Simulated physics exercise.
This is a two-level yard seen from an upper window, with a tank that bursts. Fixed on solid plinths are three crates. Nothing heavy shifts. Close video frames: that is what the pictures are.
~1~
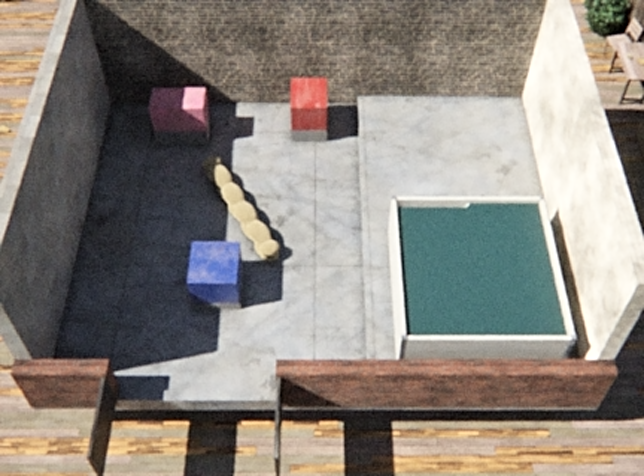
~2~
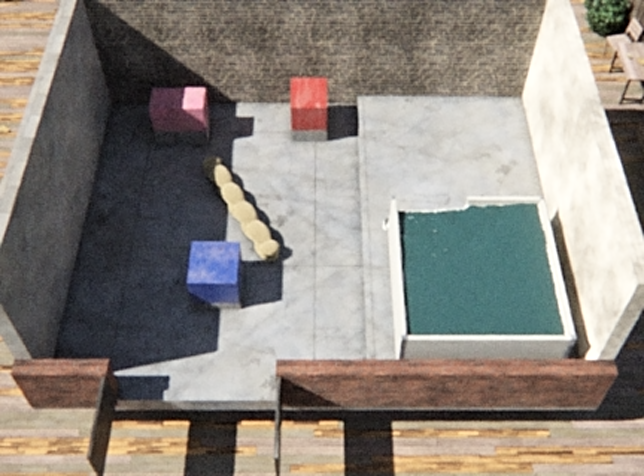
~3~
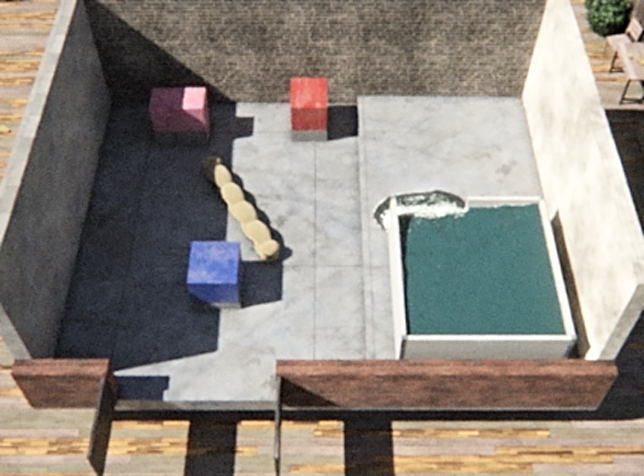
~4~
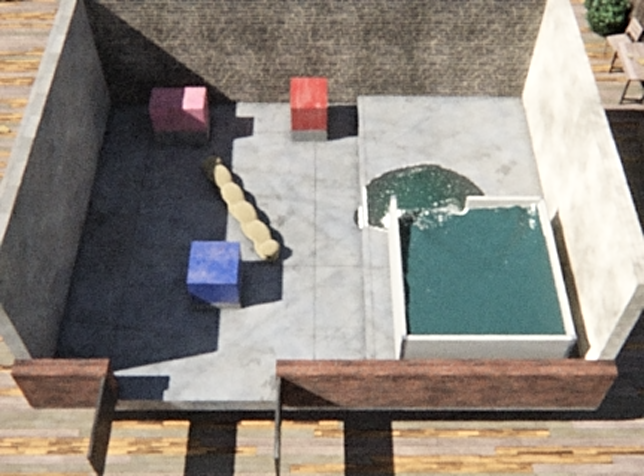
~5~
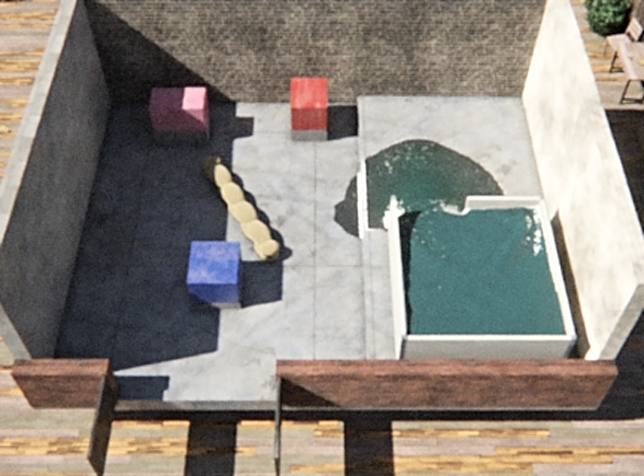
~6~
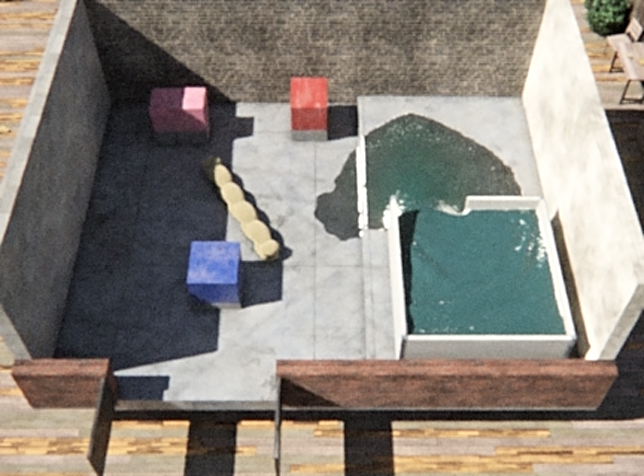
In a walled yard, water pours from the open tank's far side and spreads outward.
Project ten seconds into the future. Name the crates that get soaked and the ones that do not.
The pink crate does not get soaked; the blue crate does not get soaked; the red crate gets soaked.
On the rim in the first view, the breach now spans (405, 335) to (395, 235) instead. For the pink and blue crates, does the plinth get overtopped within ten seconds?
In short: The pink crate stays dry, the blue crate gets wet.
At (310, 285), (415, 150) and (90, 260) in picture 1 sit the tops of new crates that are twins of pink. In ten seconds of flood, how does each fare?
In turn: Escapes it, is topped, keeps dry.
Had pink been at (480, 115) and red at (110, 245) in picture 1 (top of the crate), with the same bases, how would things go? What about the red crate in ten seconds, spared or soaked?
Well, the red one is left untouched in the end.
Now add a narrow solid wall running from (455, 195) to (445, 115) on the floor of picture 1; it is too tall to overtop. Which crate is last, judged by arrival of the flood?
I'd go with the crate marked blue.
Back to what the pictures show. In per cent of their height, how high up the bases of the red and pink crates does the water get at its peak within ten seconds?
I'd put it at some 140 % for one and some 70 % for the other, in that order.
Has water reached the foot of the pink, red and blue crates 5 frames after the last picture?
Crate by crate, pink remains dry, red got wet, blue remains dry.
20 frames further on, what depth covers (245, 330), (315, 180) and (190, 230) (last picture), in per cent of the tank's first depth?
The depths come to near 0, 4 and 0 per cent respectively.
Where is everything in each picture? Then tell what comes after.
The open tank at (477, 267) is whole and still, in the first frame.
Water pours out on the open tank's far side and has run to (388, 227), in the second frame.
The front is at (453, 197), out from the gap on the open tank's far side, in the third frame.
The front is at (435, 168), out from the gap on the open tank's far side, in the fourth frame.
The front is at (429, 143), out from the gap on the open tank's far side, in the fifth frame.
The front is at (407, 117), out from the gap on the open tank's far side, in the sixth frame.
A moment on, water covers 30 % of the floor; the pink crate not reached, the blue crate not reached, the red crate water round its plinth.
Next, water covers 35 % of the floor; the pink crate water round its plinth, the blue crate not reached, the red crate water round its plinth.
Then, water covers 50 % of the floor; the pink crate water round its plinth, the blue crate not reached, the red crate water round its plinth.
Later, water covers 75 % of the floor; the pink crate water round its plinth, the blue crate not reached, the red crate water round its plinth.
In the end, water covers 95 % of the floor; the pink crate stayed above the water, the blue crate stayed above the water, the red crate was topped.
